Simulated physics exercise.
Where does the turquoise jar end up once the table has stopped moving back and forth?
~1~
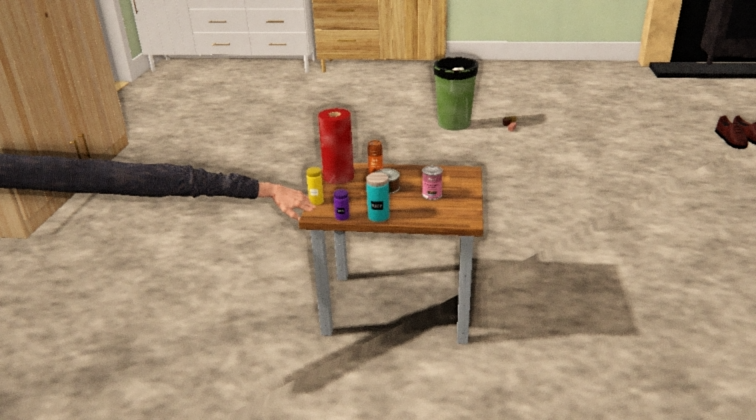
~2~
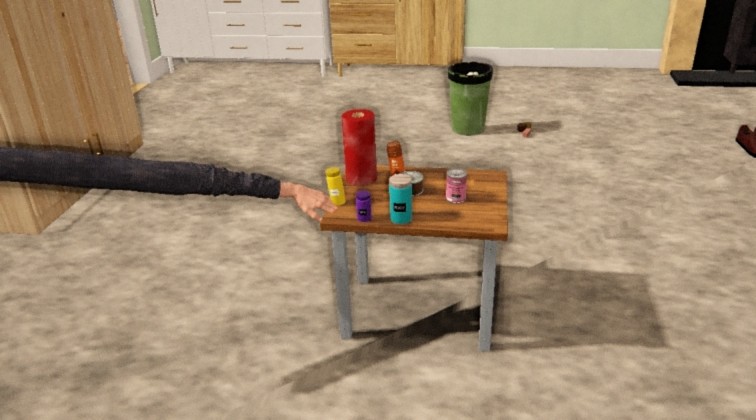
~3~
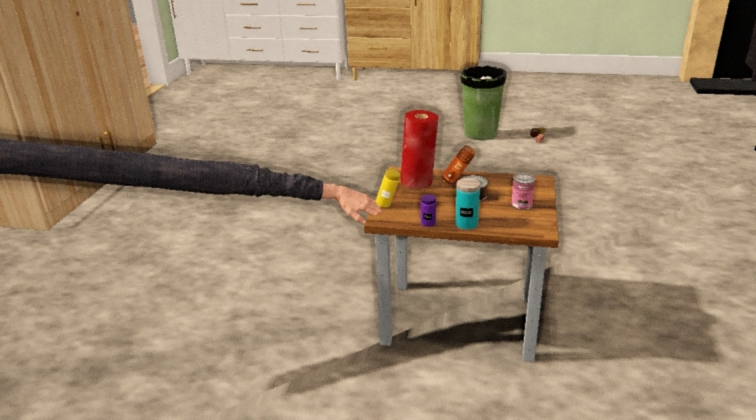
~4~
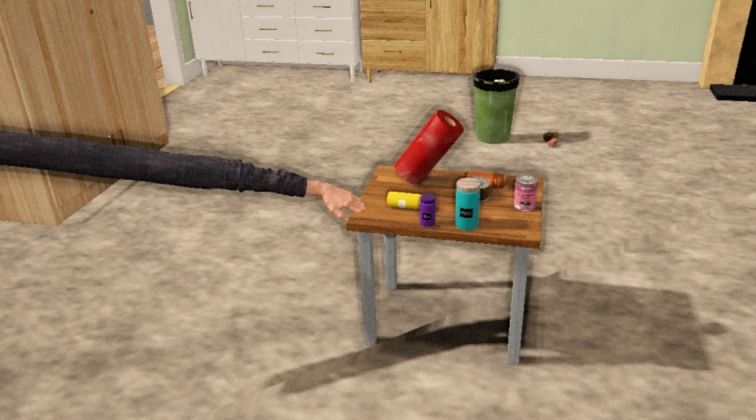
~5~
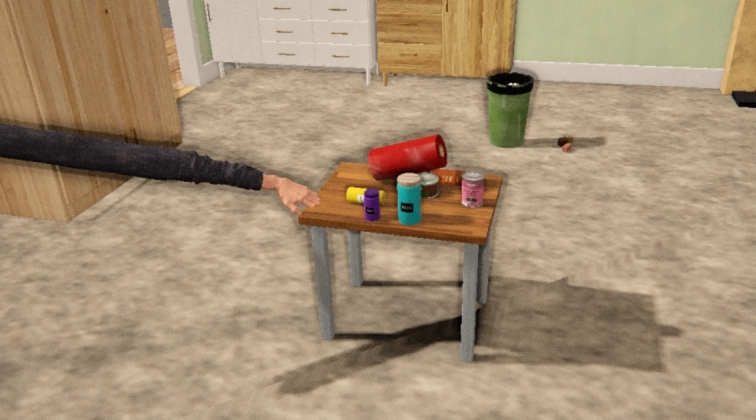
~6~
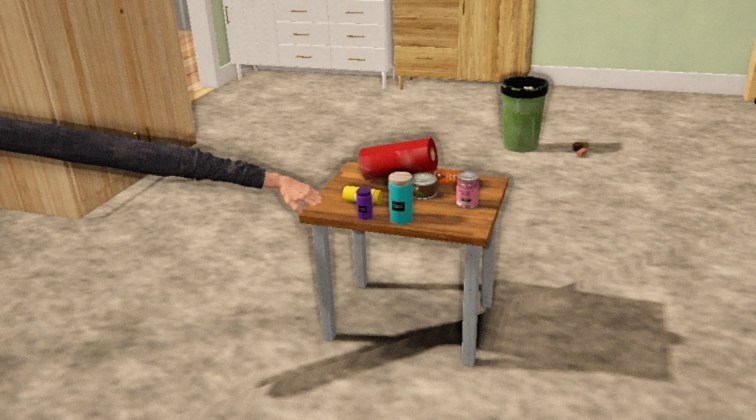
The turquoise jar ends up still on the table, standing upright near the front edge.
